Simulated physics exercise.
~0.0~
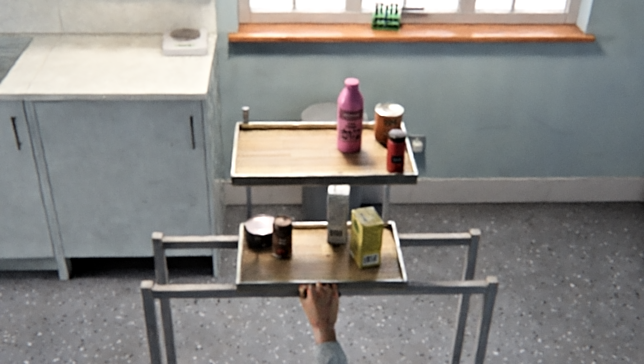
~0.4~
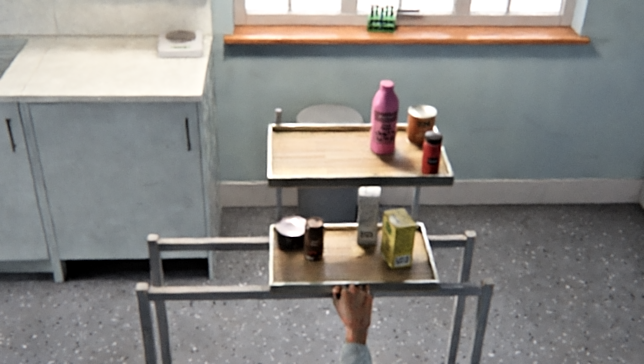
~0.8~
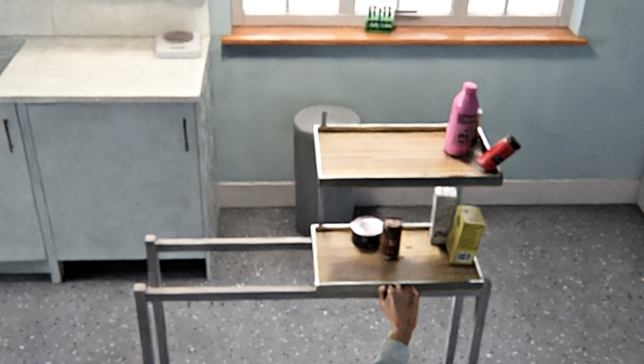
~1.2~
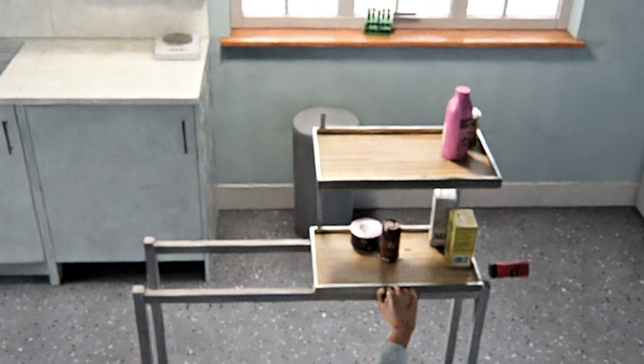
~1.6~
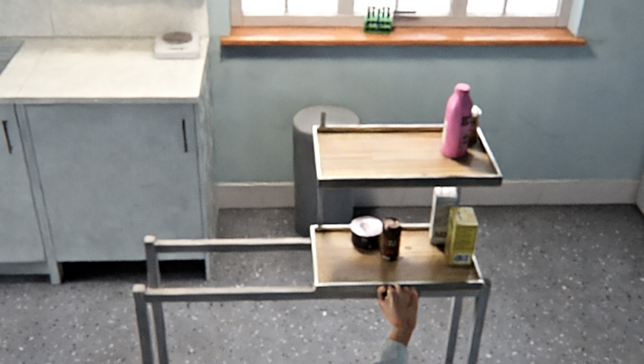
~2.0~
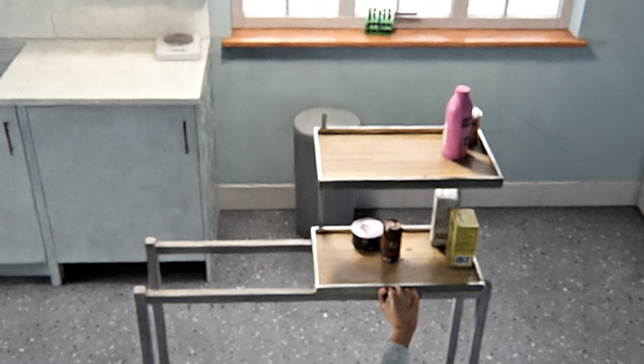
Two-level tray pushed right by a hand, stopping abruptly as a red shaker tips and falls off, the other items staying upright.
